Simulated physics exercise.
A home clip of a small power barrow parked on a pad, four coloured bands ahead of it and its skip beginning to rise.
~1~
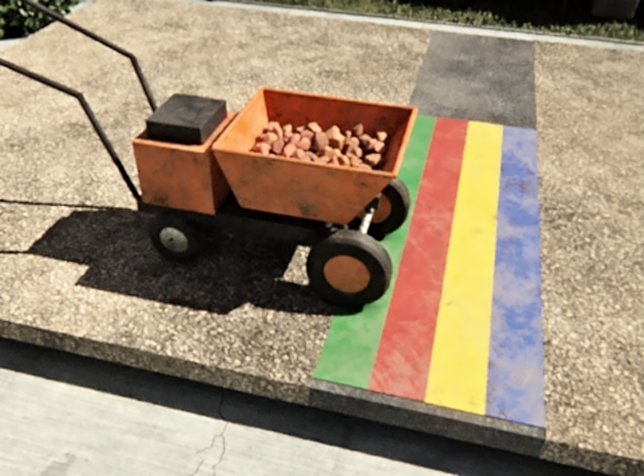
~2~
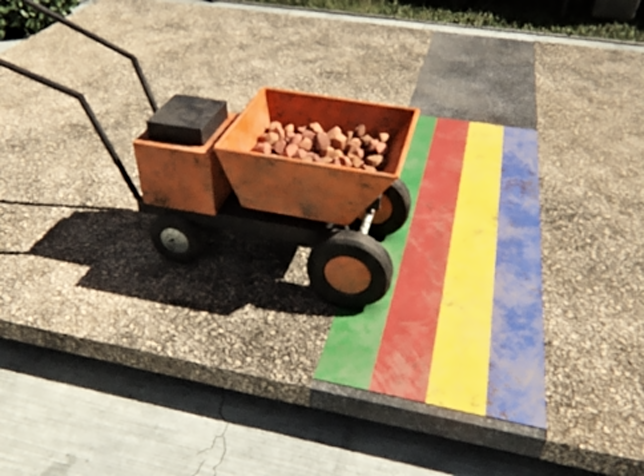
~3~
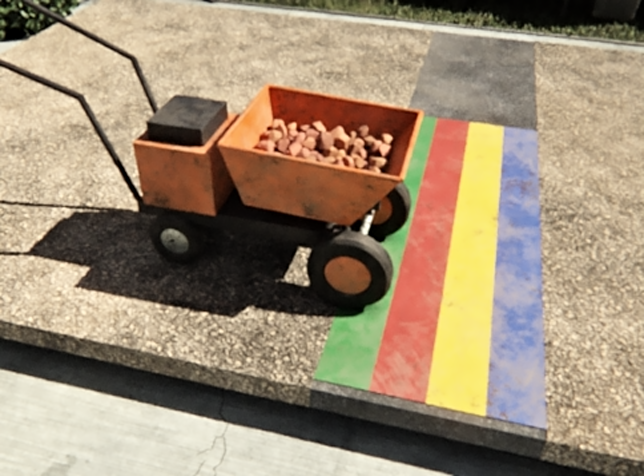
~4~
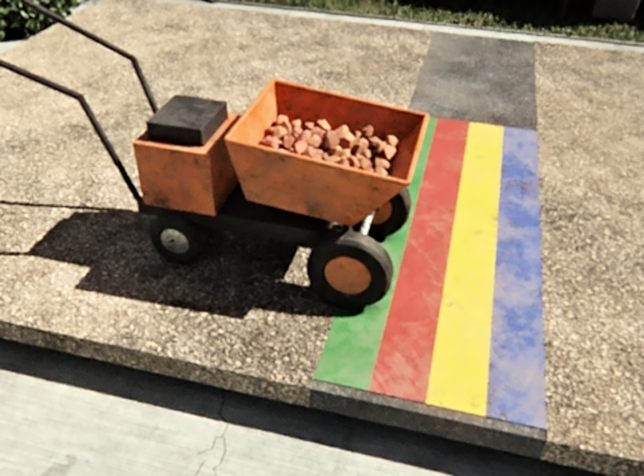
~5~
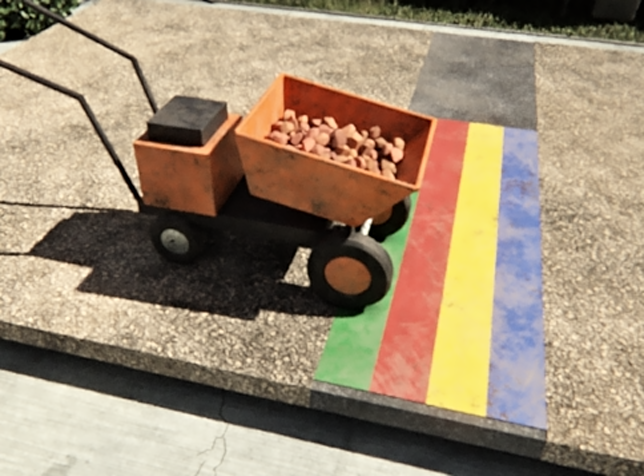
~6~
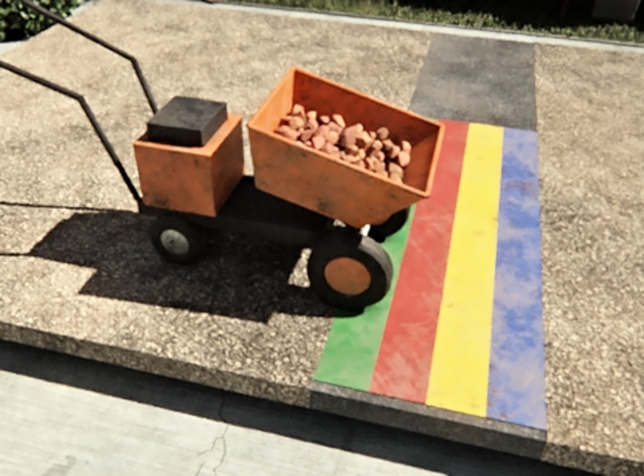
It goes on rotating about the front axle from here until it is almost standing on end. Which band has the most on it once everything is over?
Blue.
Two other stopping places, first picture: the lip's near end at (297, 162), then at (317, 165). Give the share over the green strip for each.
About 0 % and 0 %.
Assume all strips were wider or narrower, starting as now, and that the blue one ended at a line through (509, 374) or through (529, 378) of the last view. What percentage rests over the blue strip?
First some 30, then 40 per cent.
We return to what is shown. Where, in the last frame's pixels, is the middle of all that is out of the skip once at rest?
I'd say the middle ends up at about (514, 288).
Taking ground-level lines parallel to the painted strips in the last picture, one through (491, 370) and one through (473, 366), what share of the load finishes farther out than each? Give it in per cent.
First some 50, then 60 per cent.
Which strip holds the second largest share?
Runner-up - the strip in yellow.
Shortly afterwards, skip tipped steeply; the whole lot in the skip.
Next, skip tipped right over; the bulk in the skip; only a few over the yellow strip; a little over the blue strip.
Some moments later, skip tipped right over; near a third in the skip; a little over the yellow strip; near a third over the blue strip; a little off the paint.
In the end, skip tipped right over; near a quarter in the skip; none at all over the green strip; none at all over the red strip; a little over the yellow strip; near a third over the blue strip; near a quarter off the paint.
